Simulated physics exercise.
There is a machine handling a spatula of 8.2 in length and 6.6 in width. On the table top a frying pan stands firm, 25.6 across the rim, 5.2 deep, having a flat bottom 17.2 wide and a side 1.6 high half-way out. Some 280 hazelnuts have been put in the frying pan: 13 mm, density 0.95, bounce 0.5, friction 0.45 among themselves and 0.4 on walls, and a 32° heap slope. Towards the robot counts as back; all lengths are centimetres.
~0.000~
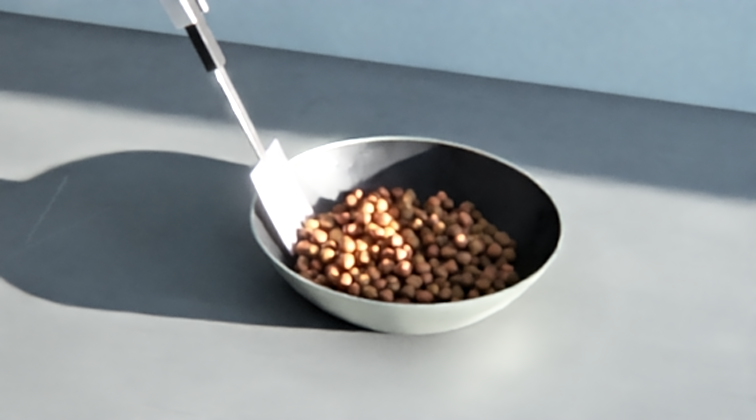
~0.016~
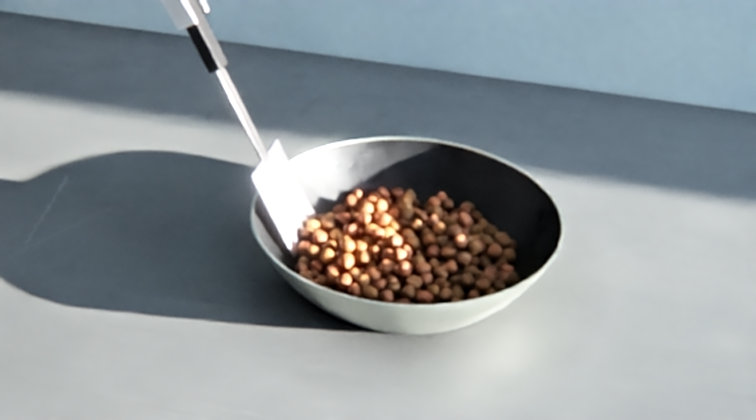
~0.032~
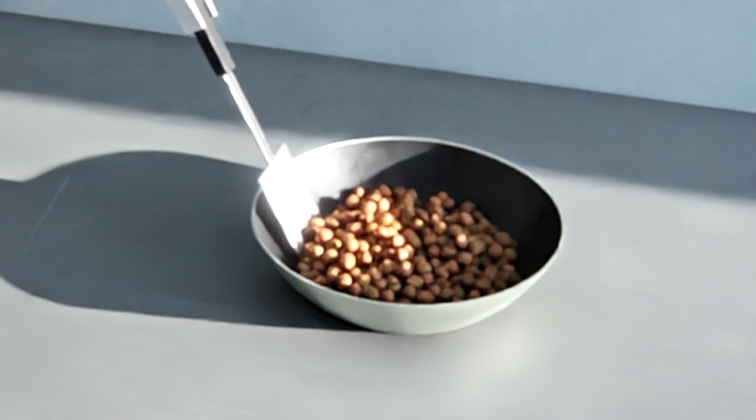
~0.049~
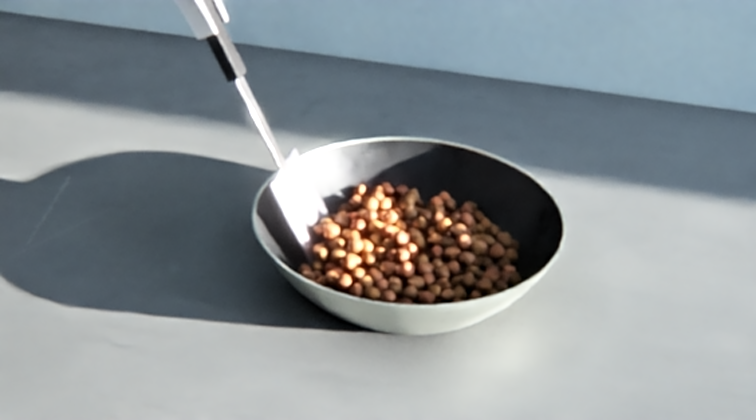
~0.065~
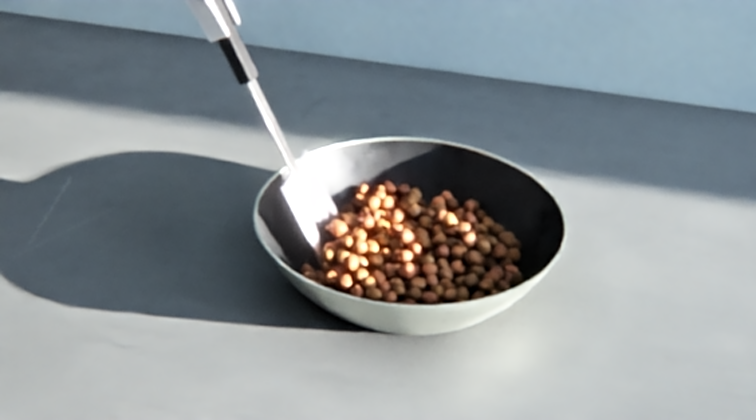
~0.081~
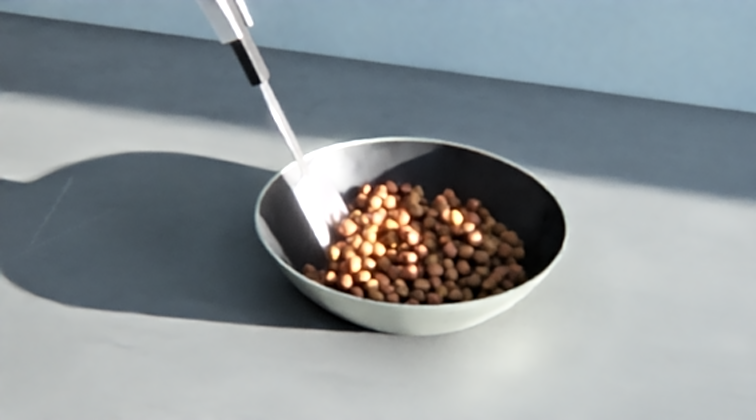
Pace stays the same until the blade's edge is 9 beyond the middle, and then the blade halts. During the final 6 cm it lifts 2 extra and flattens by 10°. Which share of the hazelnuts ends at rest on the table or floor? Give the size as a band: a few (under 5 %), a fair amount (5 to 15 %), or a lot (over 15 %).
A fair amount, between 5 and 15 %.
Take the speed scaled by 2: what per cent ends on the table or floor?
Near 25 in a hundred.
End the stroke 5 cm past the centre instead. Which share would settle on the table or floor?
About 0 %.
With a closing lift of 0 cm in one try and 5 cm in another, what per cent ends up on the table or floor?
It comes to around 5 per cent on the first try and around 10 per cent on the second.
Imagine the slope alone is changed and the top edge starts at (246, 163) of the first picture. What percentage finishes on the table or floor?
About 5 per cent.
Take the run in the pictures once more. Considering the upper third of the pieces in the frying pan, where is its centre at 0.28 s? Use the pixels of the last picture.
Roughly pixel (493, 246).
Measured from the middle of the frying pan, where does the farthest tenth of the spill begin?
I reckon it's some 35 centimetres.
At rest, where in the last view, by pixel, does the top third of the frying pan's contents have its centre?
I'd say around pixel (513, 259).
By 0.18 s, sloping 64°, highest piece 5 above the table; 279 in the frying pan.
By 0.28 s, sloping 60°, highest piece 6 above the table; 279 in the frying pan.
By 0.53 s, sloping 54°, highest piece 7 above the table; 254 in the frying pan, 20 on the table or floor, 5 on the blade or in flight.
By 1.58 s, sloping 54°, highest piece 6 above the table; 254 in the frying pan, 25 on the table or floor.
Final count, 254 in the frying pan, 25 on the table or floor. That is 9 % on the table or floor.
